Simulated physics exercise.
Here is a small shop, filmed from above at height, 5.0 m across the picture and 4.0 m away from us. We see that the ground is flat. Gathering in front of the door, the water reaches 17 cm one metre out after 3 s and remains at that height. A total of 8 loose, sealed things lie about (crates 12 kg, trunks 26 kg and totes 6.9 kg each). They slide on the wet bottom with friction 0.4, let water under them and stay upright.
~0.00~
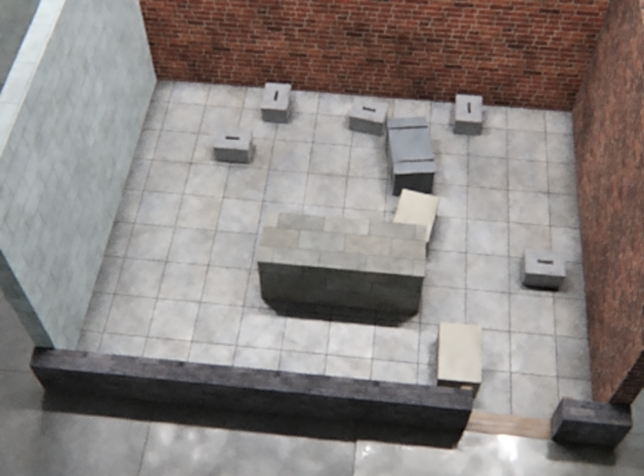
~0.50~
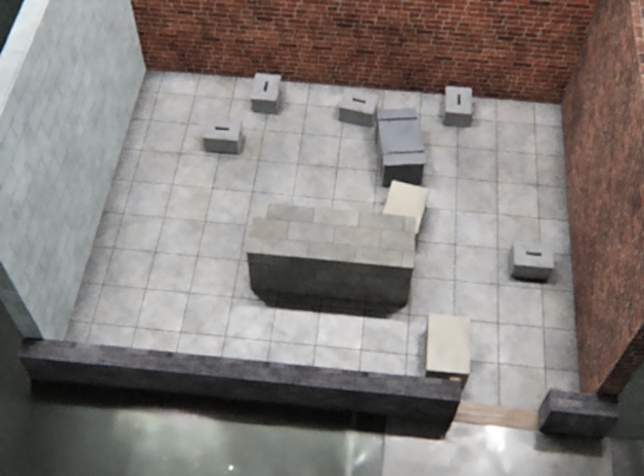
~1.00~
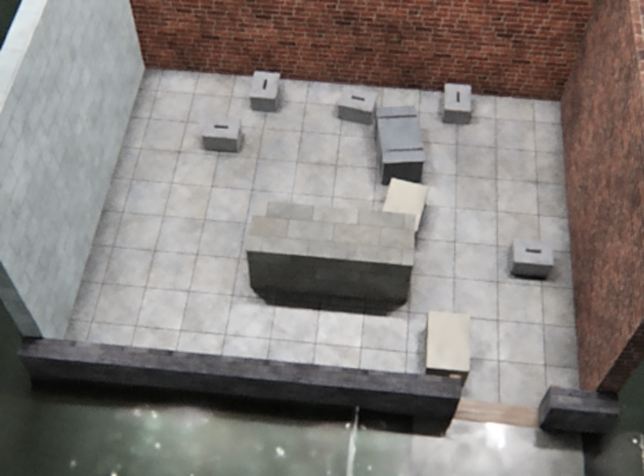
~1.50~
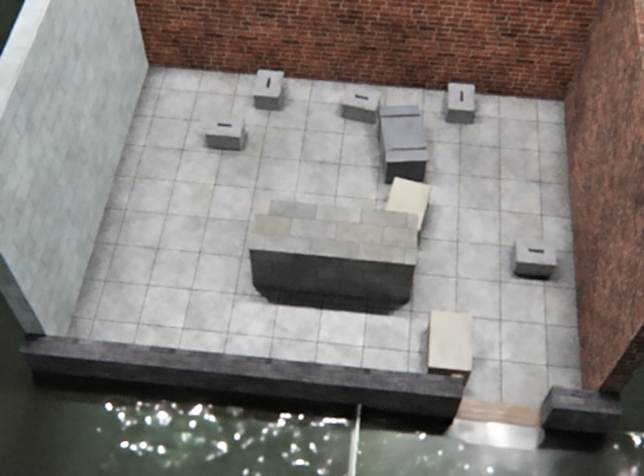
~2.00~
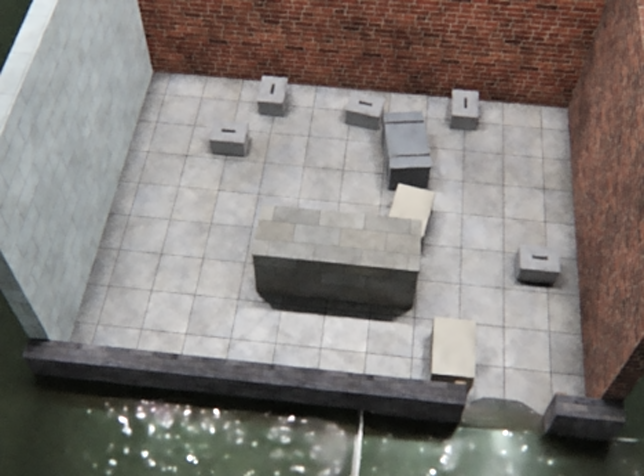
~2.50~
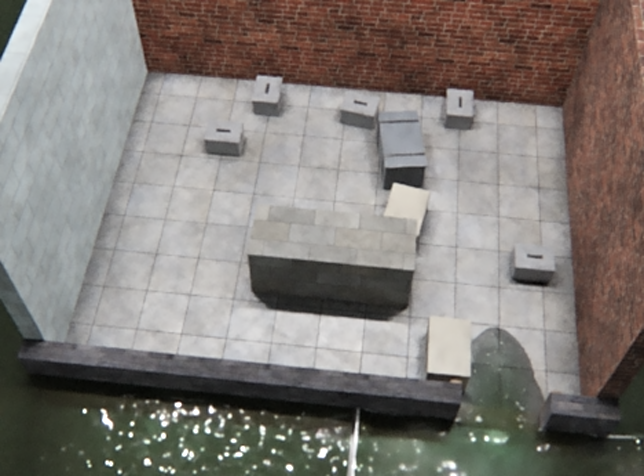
Dark water gathering outside a small brick-walled shop, then seeping through the doorway onto the tiled floor as the boxes stay still.
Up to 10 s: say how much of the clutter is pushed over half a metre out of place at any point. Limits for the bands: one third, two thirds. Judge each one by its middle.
Band: Middle, one third to two thirds.
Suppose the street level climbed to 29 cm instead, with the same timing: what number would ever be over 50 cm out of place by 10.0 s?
With that change, 7 of them.
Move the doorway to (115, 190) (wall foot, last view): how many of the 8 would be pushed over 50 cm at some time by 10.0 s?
You'd get 2 in that case.
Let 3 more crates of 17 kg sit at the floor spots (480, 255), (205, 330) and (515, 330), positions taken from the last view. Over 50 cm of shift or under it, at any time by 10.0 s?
So, in the order asked, it's too far, not far enough and too far.
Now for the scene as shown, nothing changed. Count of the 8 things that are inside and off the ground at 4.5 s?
Of them, 0.
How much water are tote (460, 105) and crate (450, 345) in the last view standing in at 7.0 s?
Depth approx. 8 cm / 2 cm.
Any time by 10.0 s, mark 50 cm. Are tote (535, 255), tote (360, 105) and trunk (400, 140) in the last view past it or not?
Result, in order: Exceeded / exceeded / stayed within.
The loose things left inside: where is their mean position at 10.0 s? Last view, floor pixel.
I'd say about (321, 167) in the last view.
After 3.5 s 0 of 8 are over 50 cm from their spots; 0 afloat.
After 4.5 s 1 of 8 are over 50 cm from their spots; 0 afloat.
After 7.0 s 1 of 8 are over 50 cm from their spots; 2 afloat.
After 10.0 s 3 of 8 are over 50 cm from their spots, and 3 have been at some point; 1 afloat.
